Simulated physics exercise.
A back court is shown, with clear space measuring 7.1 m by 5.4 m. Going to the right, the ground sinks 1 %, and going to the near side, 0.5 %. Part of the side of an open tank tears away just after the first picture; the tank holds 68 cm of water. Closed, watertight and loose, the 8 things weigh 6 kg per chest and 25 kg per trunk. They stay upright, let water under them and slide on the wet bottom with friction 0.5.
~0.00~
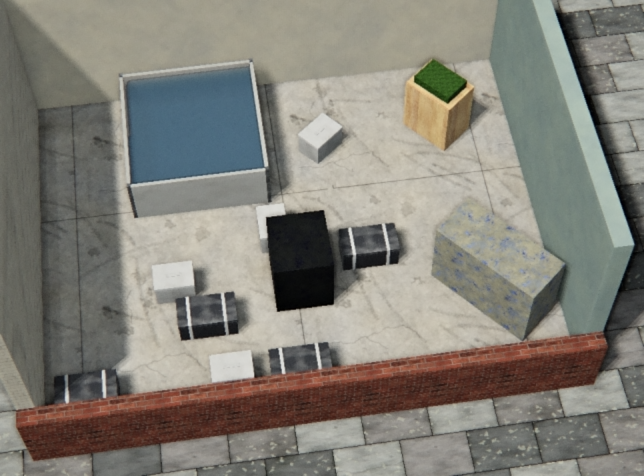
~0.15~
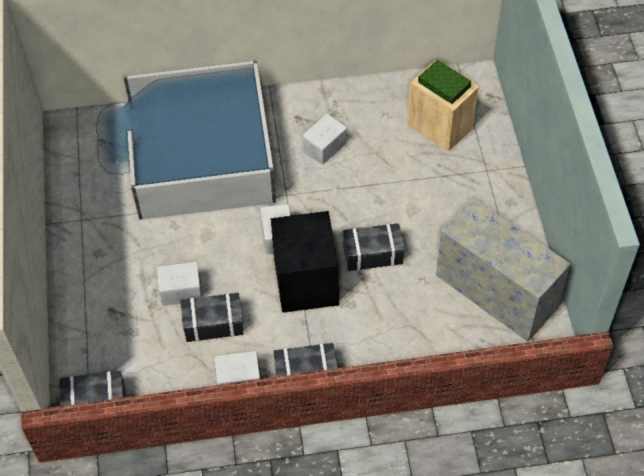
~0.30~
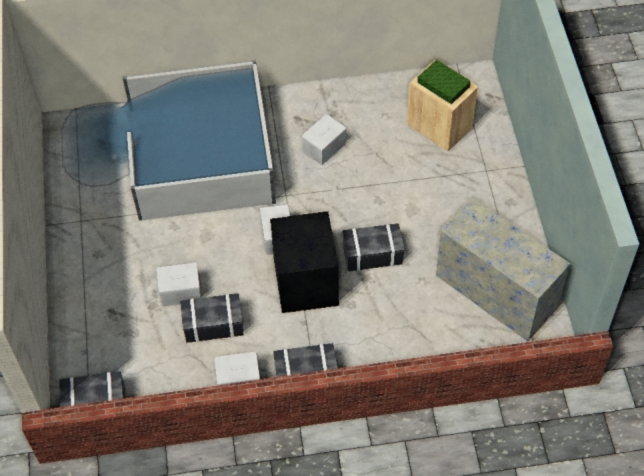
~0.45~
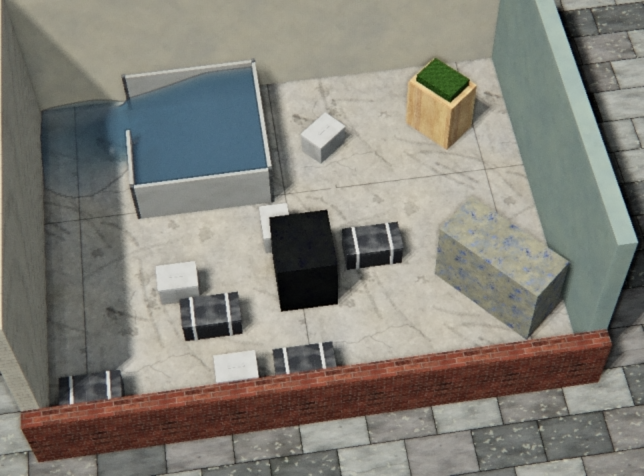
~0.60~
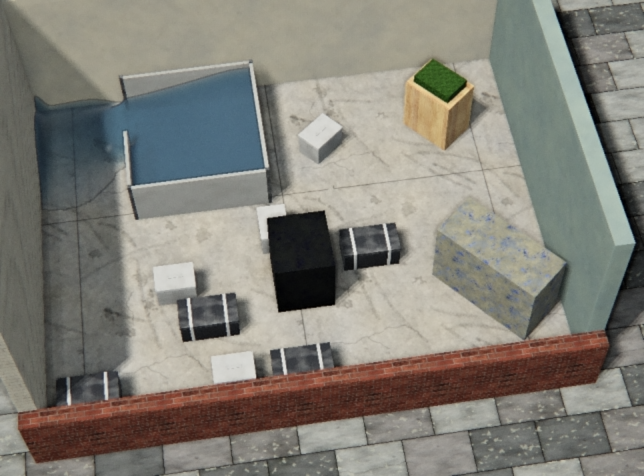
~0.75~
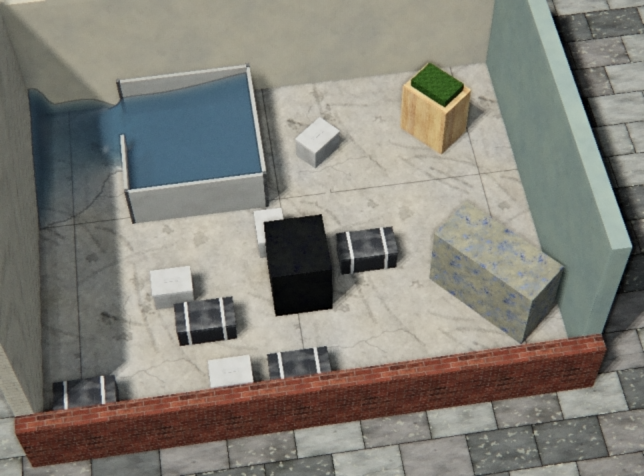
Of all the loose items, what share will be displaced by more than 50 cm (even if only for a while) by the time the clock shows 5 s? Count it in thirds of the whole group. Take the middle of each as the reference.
Between one and two thirds of the group.
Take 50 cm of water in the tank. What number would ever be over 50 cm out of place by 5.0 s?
Under that setup the answer is 4.
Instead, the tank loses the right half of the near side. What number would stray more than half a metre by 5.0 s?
7.
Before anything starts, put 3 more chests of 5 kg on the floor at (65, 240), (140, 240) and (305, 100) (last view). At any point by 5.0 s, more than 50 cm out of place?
Order as given: Goes farther, goes farther, goes farther.
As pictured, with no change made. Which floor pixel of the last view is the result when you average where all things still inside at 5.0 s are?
It works out to somewhere near (325, 294) on the floor.
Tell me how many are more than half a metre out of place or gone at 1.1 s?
0 of them.
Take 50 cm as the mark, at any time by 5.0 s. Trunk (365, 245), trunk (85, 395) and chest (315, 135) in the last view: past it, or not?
In that order: Less, over, less.
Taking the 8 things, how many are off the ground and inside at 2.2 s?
The number is 0.
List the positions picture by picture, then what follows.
A chest at (231, 366) rests on the ground; a chest at (320, 130), on the bottom; 3.9 m2 under water; 0 of 8 have shifted, in the first frame.
A chest at (236, 367) rests on the ground; a chest at (324, 131) rests on the ground; 4.6 m2 under water; 0 of 8 have shifted, in the second frame.
A chest at (237, 368), on the bottom; a chest at (324, 132) rests on the ground; water covers 5.4 m2; 0 of 8 have shifted, in the third frame.
A chest at (236, 366) rests on the ground; a chest at (323, 130), on the bottom; water covers 6.0 m2; 0 of 8 have shifted, in the fourth frame.
A chest at (233, 367), on the bottom; a chest at (320, 131) rests on the ground; 6.2 m2 under water; 0 of 8 have shifted, in the fifth frame.
A chest at (230, 371) rests on the ground; a chest at (317, 135) rests on the ground; water covers 6.2 m2; 0 of 8 have shifted, in the sixth frame.
After 1.1 s 0 of 8 are over 50 cm from their spots; 0 afloat.
After 2.2 s 0 of 8 are over 50 cm from their spots; 0 afloat.
After 3.5 s 2 of 8 are over 50 cm from their spots; 4 afloat.
After 5.0 s 5 of 8 are over 50 cm from their spots, and 5 have been at some point; 4 afloat.
